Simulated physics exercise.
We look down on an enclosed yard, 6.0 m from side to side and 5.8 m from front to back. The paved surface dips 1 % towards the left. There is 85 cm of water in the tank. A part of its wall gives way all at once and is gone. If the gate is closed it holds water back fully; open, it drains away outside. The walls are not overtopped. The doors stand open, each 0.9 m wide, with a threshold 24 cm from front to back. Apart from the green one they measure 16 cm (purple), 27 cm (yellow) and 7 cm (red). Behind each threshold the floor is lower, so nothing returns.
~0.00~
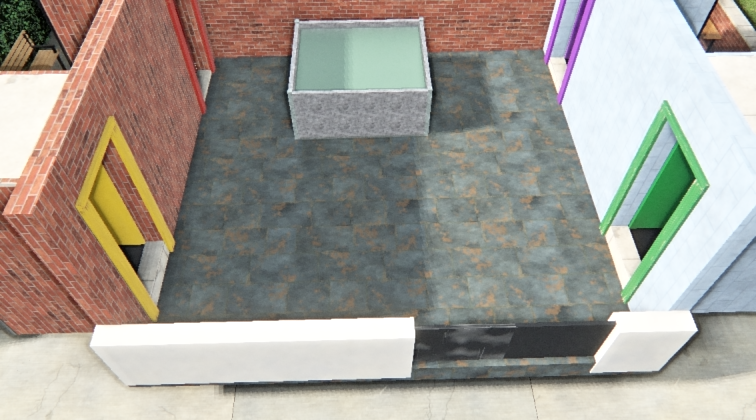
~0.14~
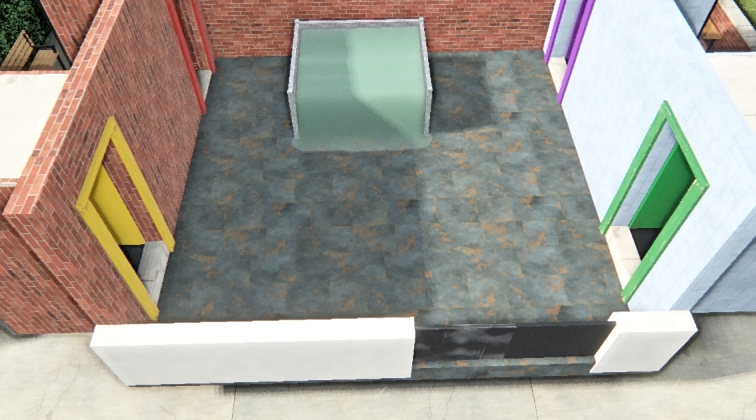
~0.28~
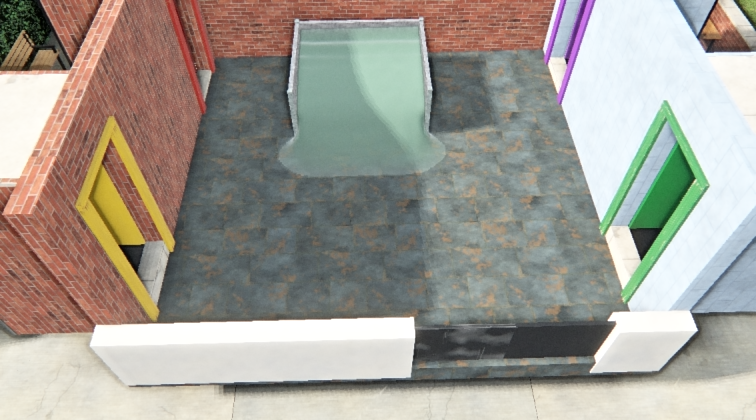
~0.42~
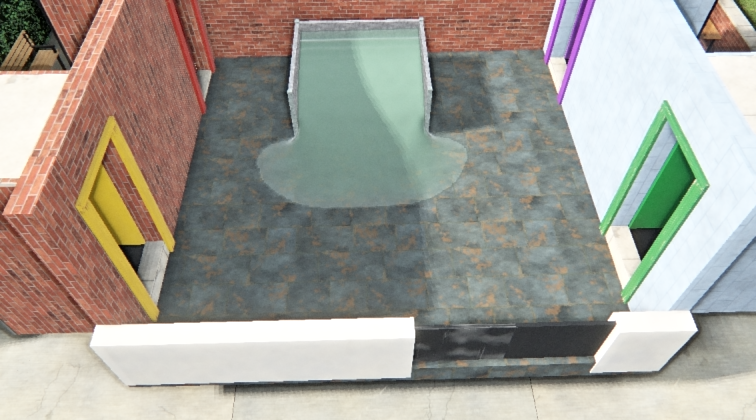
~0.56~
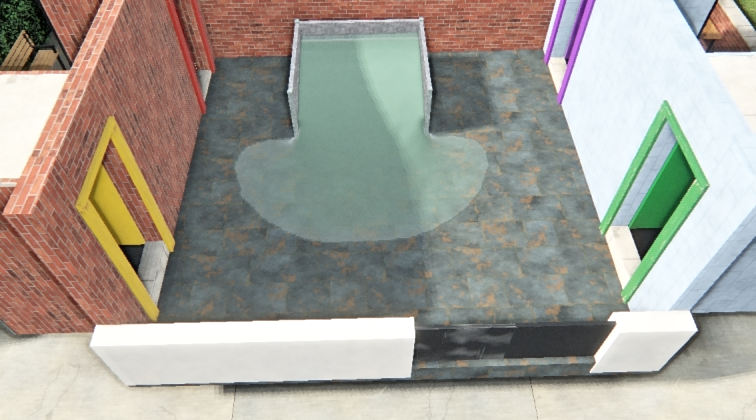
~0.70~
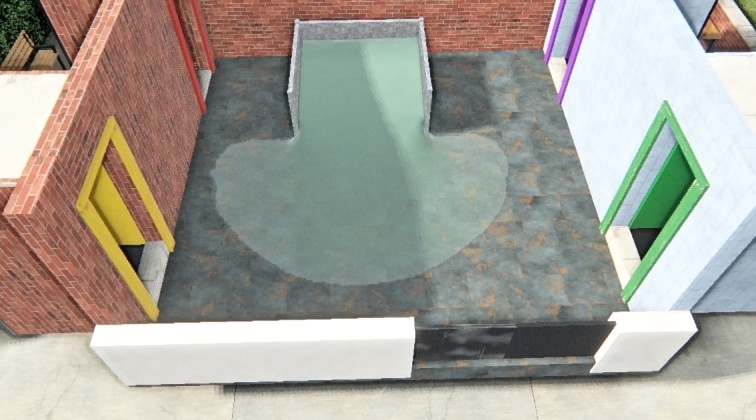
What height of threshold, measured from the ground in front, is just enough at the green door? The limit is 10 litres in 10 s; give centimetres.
It would have to be roughly 18 cm high.
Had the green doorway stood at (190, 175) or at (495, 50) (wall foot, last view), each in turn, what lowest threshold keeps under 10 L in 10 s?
Roughly 8.5 and 12.5 cm.
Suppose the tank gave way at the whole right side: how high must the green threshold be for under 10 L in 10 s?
Then roughly 10.0 cm.
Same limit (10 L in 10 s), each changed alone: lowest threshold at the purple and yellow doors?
About 10.5 cm at purple and 28 cm at yellow.
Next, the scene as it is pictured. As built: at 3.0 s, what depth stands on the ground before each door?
Depths in cm: Purple 0, green 23, yellow 29, red 0.
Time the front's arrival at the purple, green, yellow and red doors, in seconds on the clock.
Arrival: Purple 4.5 s, green 1.6 s, yellow 1.2 s, red 4.0 s.
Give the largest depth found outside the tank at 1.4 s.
Roughly 40 cm.
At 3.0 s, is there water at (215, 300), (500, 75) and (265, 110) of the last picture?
In turn: Flooded, still dry, dry.
After 1.4 s water covers 55 % of the floor, deepest (40 cm) near (355, 351); it has not reached the green door.
After 3.0 s water covers 60 % of the floor, deepest (34 cm) near (146, 357); 23 cm at the green door, 0 litres in over its 23 cm threshold.
After 10.0 s water covers 100 % of the floor, deepest (16 cm) near (207, 98); 3 cm at the green door, 2 litres in over its 23 cm threshold.
At the green door as built, the water arrived by 1.7 s and peaked near 23 cm at 3.0 s.
With a threshold of 15.5 cm, 19 litres would have come in within the 10 s; with 20.5 cm, 4 litres. So under 10 litres takes about 18 cm.
